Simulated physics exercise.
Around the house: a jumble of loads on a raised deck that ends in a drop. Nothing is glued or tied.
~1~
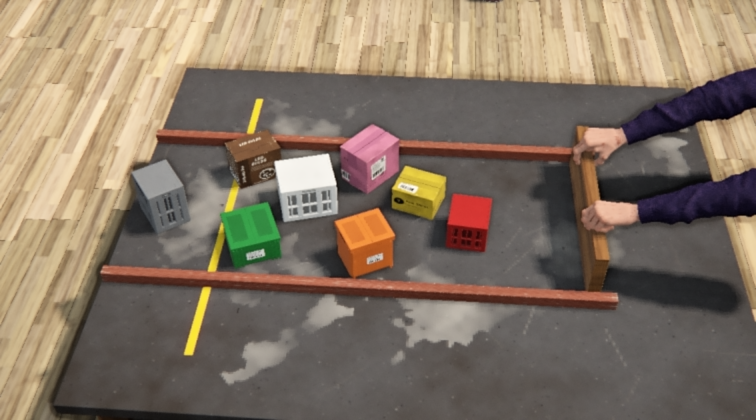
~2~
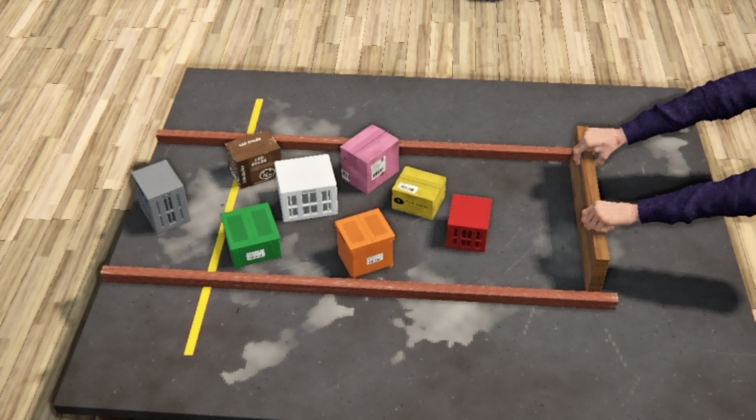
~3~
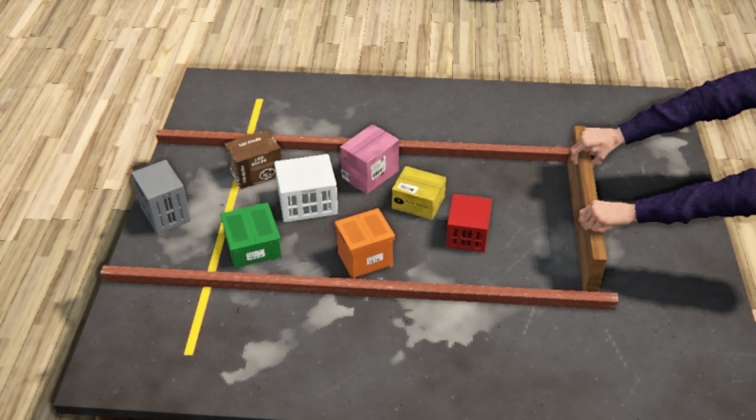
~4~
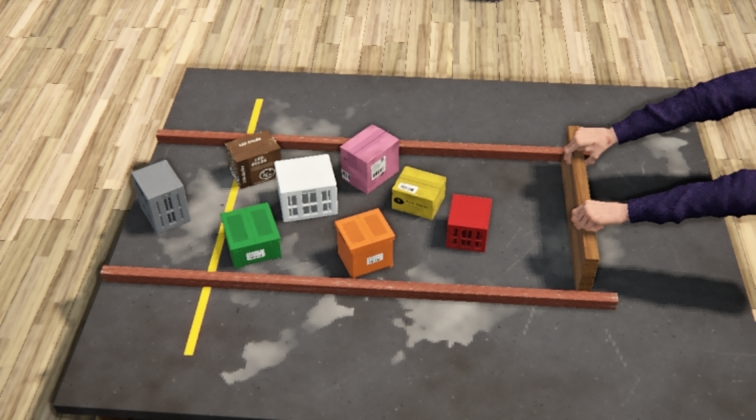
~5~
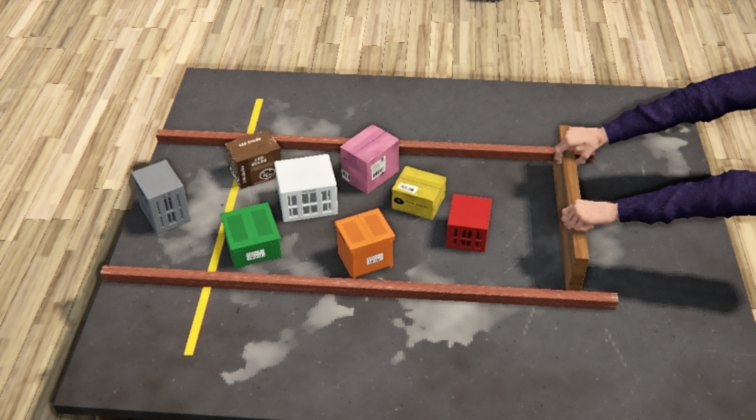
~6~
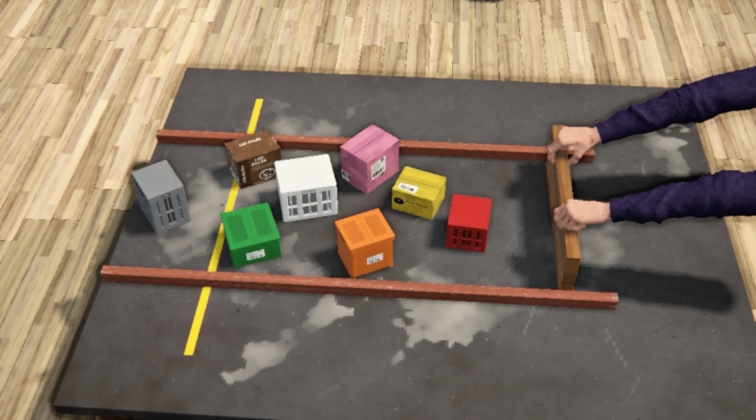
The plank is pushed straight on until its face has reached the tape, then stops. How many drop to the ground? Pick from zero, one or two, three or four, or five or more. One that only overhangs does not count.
As it turns out, the number that fall off is one or two.
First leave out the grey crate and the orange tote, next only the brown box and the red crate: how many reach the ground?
0 in the first case, 1 in the second.
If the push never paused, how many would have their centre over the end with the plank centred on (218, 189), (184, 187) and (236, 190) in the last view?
In that order 1, 4 and 1.
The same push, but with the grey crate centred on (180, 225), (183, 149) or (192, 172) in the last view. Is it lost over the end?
Place by place, it is lost; comes down; falls.
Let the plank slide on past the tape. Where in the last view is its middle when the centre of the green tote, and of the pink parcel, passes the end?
Near (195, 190) and (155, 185).
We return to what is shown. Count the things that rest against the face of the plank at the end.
The number is 4.
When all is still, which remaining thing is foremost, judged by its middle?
The brown box.
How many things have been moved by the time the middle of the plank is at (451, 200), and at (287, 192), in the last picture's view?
By then 2, and 7.
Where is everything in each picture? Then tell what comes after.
In the first picture, grey crate (161, 197); brown box (254, 159); green tote (251, 235); plank (587, 207); tape (229, 208).
In the second picture, brown box (254, 160); yellow parcel (419, 193).
In the third picture, green tote (251, 235); orange tote (365, 245).
In the fourth picture, grey crate (161, 197); red crate (469, 223).
In the fifth picture, brown box (254, 160); plank (569, 206).
In the sixth picture, grey crate (161, 197); brown box (254, 160); green tote (251, 235); plank (561, 206); tape (229, 208).
Soon after, none off yet; grey crate at rest near (161, 197); brown box at rest near (254, 160); green tote at rest near (251, 235).
In the end, the number that fall off is one or two; gone, grey crate.
